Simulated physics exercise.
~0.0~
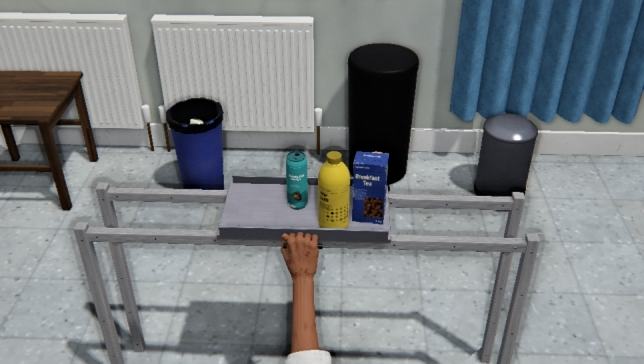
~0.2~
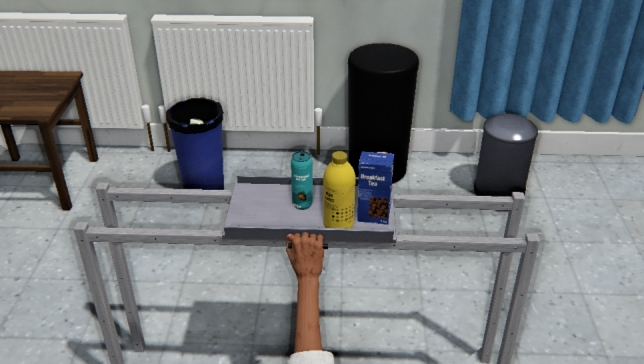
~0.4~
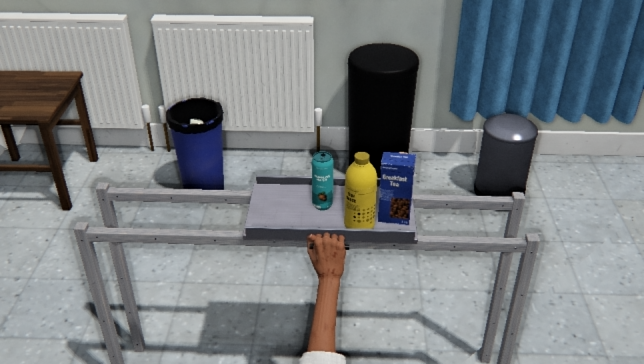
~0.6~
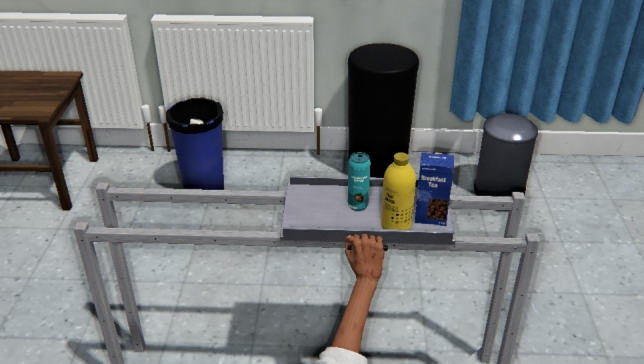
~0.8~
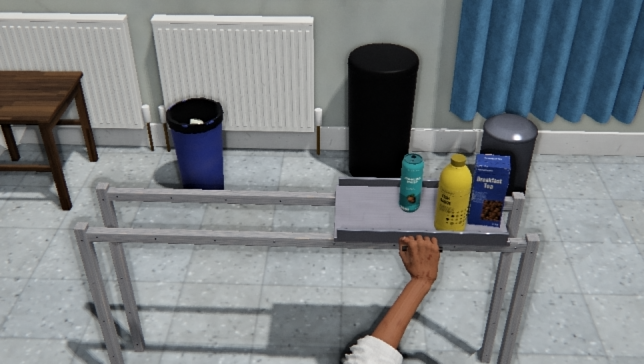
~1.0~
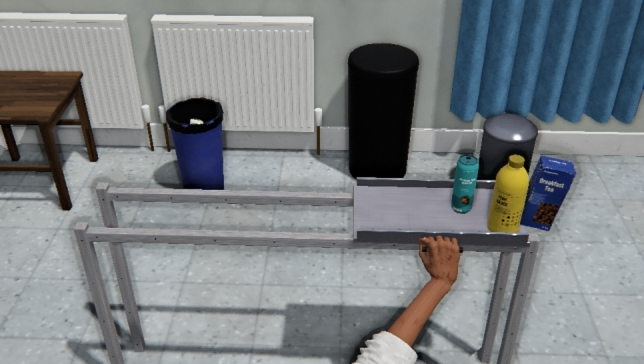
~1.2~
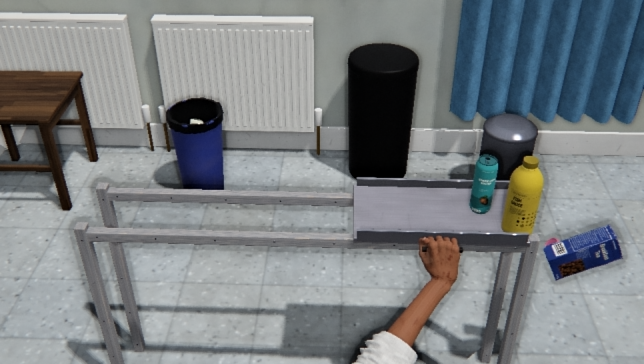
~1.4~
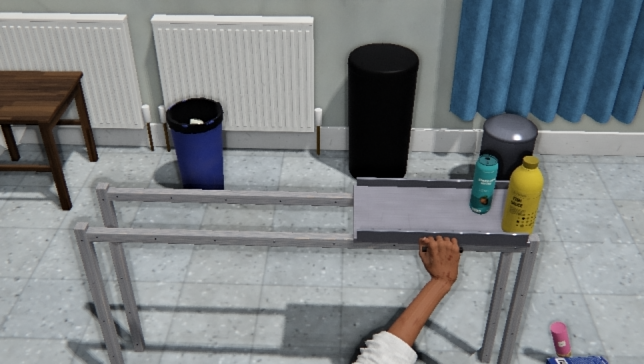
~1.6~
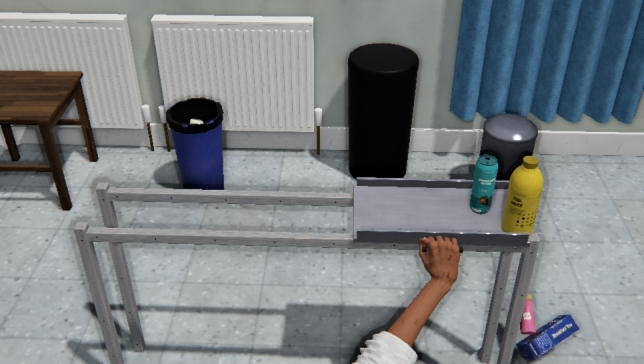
A hand slides a tray right until it stops, and a blue packet and pink shaker fall off.
